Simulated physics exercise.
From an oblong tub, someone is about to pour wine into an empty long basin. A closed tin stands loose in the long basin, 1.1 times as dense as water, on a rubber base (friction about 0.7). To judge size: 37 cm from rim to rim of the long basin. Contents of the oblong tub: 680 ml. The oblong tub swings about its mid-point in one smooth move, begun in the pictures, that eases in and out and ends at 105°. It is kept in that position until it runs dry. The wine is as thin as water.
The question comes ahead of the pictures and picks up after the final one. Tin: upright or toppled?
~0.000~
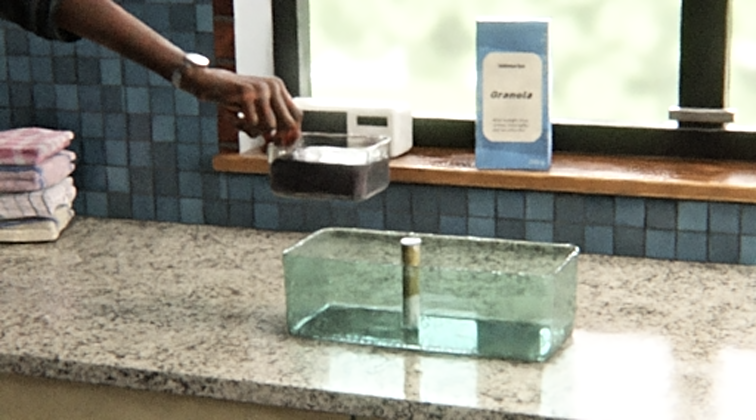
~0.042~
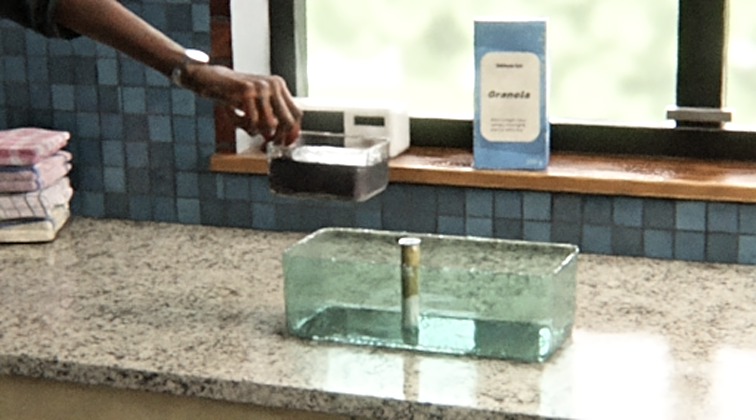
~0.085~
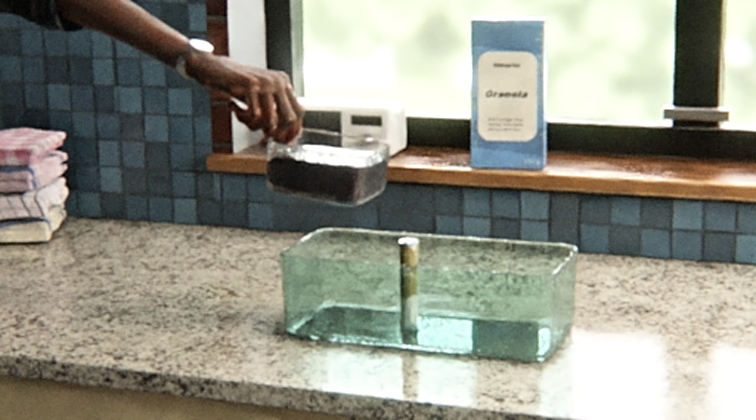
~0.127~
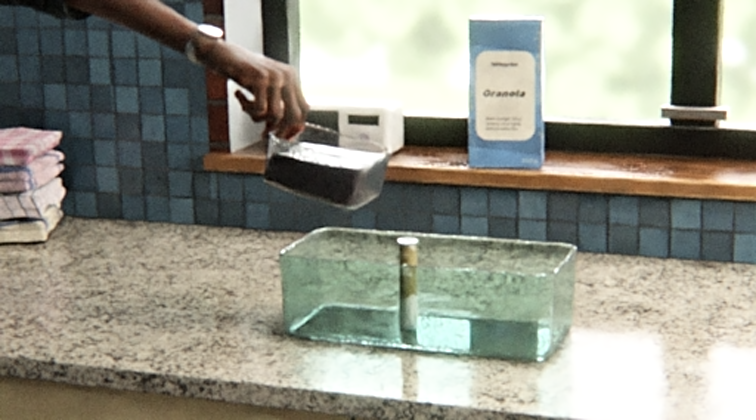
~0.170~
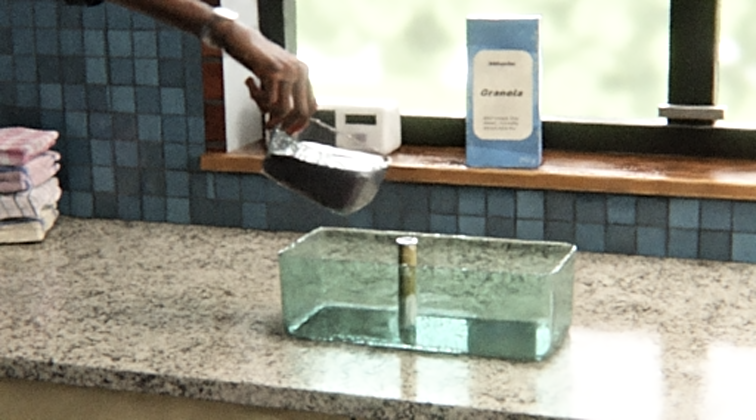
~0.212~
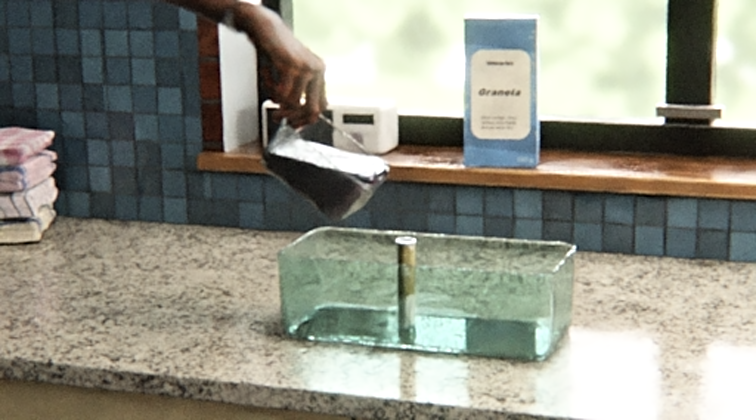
Looks like it will overturn.
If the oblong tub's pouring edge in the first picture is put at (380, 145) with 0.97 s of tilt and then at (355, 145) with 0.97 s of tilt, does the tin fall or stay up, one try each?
The tin stays vertical the first time and stays vertical the second time.
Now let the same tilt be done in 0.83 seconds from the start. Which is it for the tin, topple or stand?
It stays steady, then.
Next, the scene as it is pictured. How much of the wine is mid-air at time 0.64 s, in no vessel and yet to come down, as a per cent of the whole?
Close to 2 per cent.
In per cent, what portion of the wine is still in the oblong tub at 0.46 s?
Portion remaining: Approx. 14 per cent.
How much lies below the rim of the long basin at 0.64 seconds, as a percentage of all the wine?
About 96 per cent.
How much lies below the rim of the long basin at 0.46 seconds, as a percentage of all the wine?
I'd estimate some 56 percent of the liquid.
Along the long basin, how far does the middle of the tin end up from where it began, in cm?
Roughly 8.5 cm.
By 0.46 s the tilt is 99° and 15 per cent is still to pour; the tin stands where it began.
By 0.64 s the tilt is 105° and 2 per cent is still to pour; the tin leans 6°.
By 0.83 s the tilt is 105° and 0 per cent is still to pour; the tin leans 13°.
By 1.04 s the tilt is 105° and 0 per cent is still to pour; the tin leans 50°.
At rest the tin lies on its side.
